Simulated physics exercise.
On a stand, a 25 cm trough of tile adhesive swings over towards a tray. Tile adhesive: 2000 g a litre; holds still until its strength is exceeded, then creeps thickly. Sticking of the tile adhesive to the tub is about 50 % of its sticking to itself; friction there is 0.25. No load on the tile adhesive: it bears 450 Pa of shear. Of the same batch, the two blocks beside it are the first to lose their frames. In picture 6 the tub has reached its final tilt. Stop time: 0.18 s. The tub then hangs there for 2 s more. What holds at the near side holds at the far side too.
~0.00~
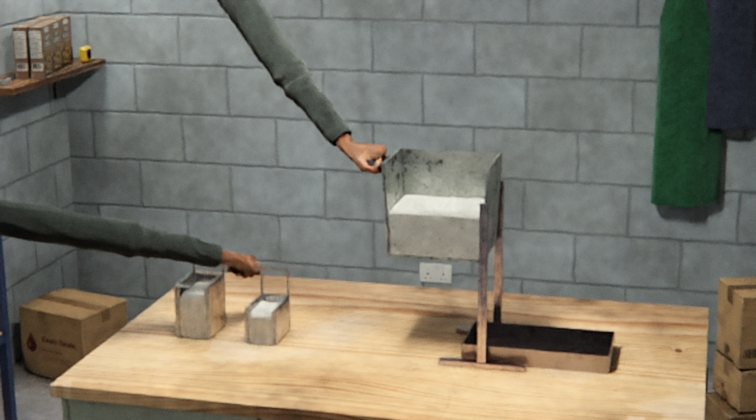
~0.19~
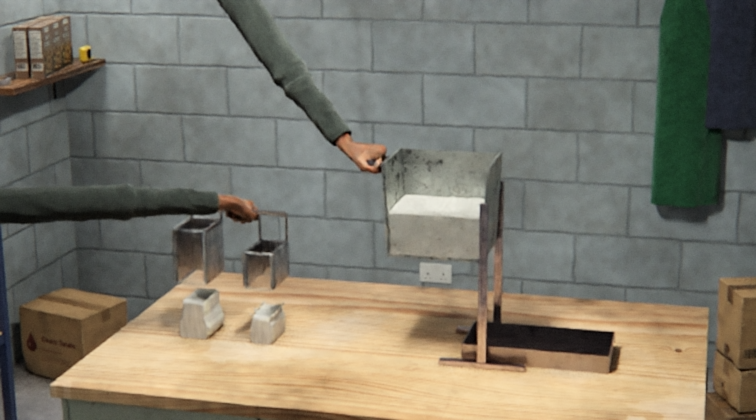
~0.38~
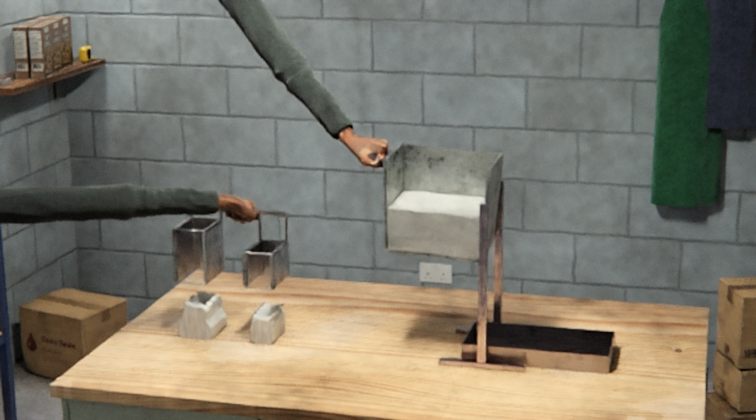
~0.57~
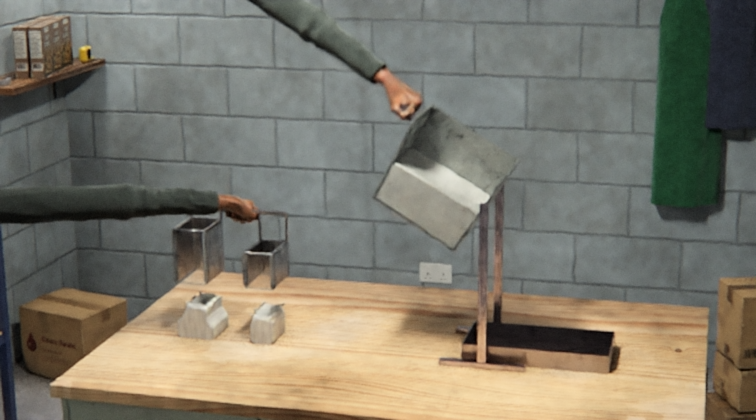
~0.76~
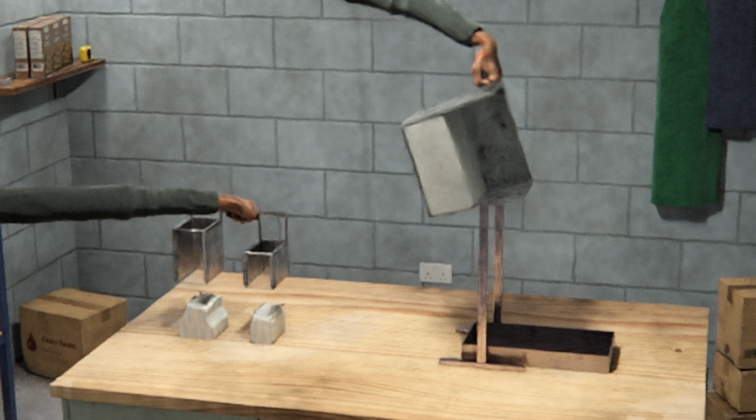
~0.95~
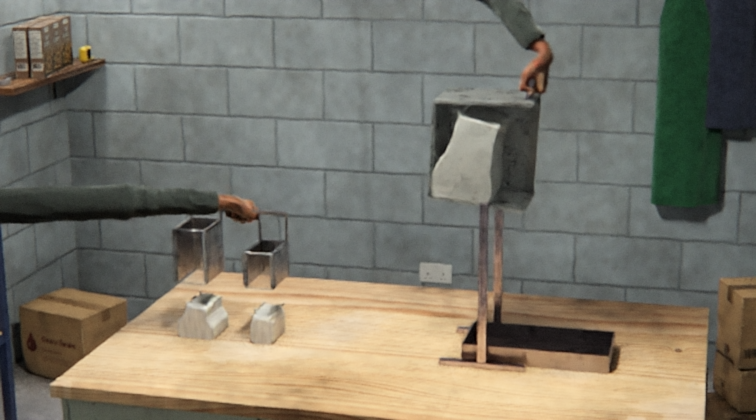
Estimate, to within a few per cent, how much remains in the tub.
Roughly 60 per cent remains in the tub.
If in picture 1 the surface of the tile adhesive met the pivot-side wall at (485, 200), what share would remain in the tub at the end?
It would be close to 45 percent.
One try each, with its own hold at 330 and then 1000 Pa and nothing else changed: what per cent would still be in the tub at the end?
It'd be some 55 percent the first time and some 70 percent the second.
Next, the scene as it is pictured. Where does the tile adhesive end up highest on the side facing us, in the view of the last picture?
Close to pixel (458, 169).
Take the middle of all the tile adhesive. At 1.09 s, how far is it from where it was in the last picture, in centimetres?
It has moved around 8 centimetres.
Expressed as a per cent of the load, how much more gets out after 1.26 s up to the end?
About 1 percent.
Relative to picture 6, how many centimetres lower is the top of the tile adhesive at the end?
Roughly 14 cm.
By 1.09 s, the tub is at 93 degrees and holds 94 %.
By 1.26 s, the tub is at 93 degrees and holds 61 %.
By 1.43 s, the tub is at 93 degrees and holds 60 %.
By 1.60 s, the tub is at 93 degrees and holds 60 %.
By 2.95 s, at the end, the tub is at 93 degrees and holds 60 %.
